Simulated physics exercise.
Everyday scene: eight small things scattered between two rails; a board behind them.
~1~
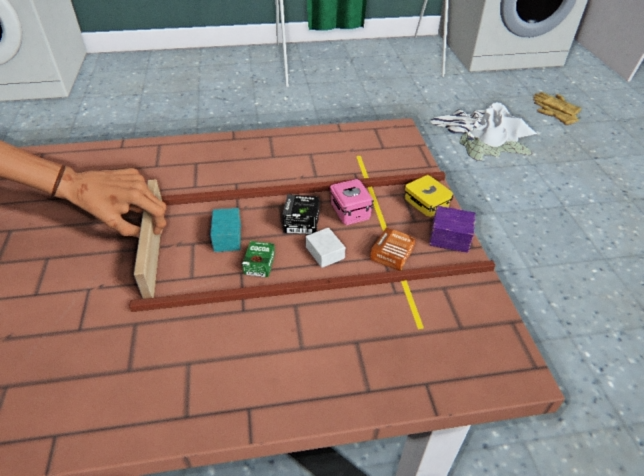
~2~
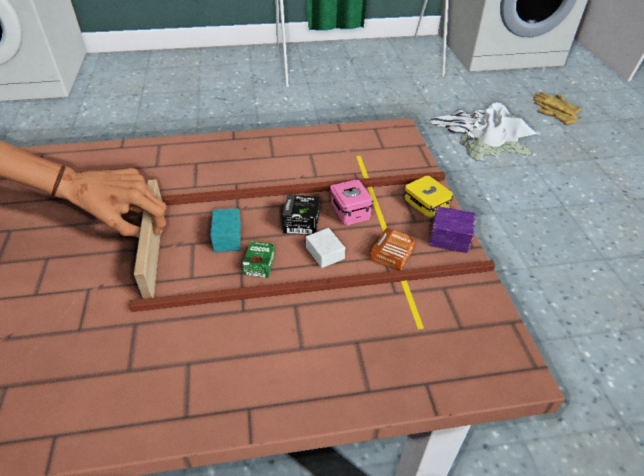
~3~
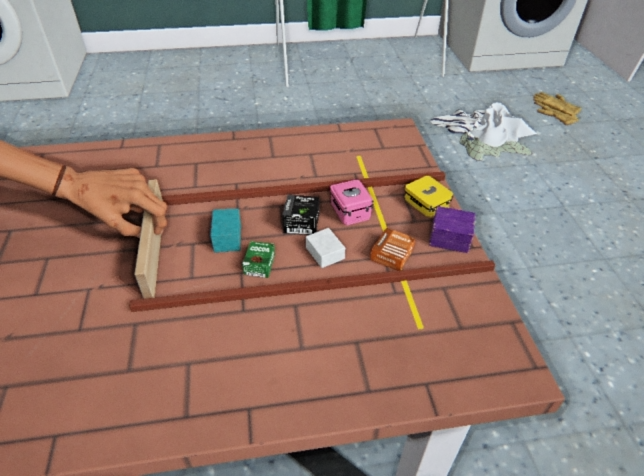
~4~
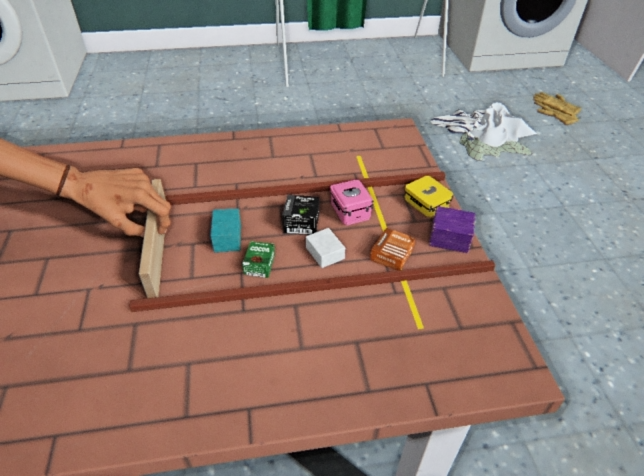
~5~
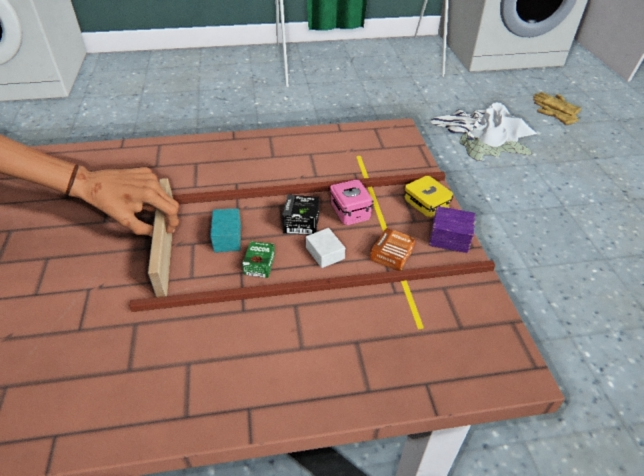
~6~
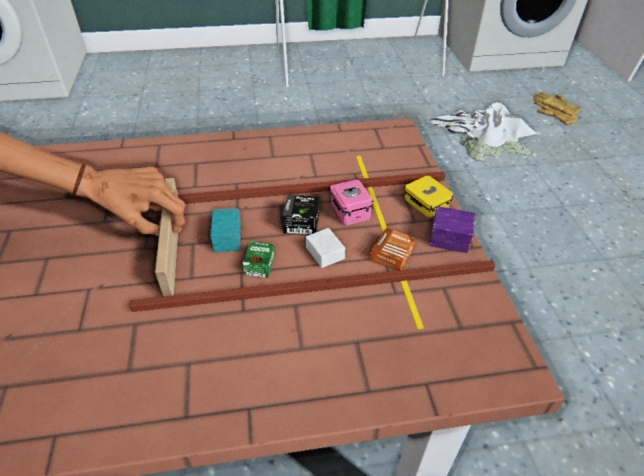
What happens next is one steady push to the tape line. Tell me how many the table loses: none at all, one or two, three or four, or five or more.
Looks like just one, maybe two go over the edge.
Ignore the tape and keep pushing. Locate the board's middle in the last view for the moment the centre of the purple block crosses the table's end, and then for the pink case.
Roughly at (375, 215) and roughly at (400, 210).
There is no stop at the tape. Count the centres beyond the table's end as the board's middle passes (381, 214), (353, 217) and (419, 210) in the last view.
2; 0; 4.
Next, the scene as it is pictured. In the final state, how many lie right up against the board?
The answer is 2.
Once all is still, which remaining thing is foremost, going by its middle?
Nearest at the end: The pink case.
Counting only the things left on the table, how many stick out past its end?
The overhang total is 1.
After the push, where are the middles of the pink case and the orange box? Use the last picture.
Result: One at about (441, 185), the other at about (463, 250).
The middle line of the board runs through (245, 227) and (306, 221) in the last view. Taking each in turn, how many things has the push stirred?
I count 2 first and 5 after.
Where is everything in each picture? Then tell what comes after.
Purple block (452, 229); yellow case (428, 197); orange box (393, 249); board (151, 236); tape (384, 227), in the first picture.
Yellow case (428, 197); pink case (351, 202), in the second picture.
Orange box (393, 249); board (151, 236), in the third picture.
Purple block (452, 229); white block (325, 247), in the fourth picture.
Yellow case (428, 197); turquoise block (227, 230), in the fifth picture.
Purple block (452, 229); yellow case (428, 197); orange box (393, 249); board (169, 234); tape (384, 227), in the sixth picture.
Early on, none off yet; purple block at rest near (452, 229); yellow case at rest near (428, 197); orange box at rest near (393, 249).
Finally, the number that fall off is one or two; lost, yellow case and purple block.
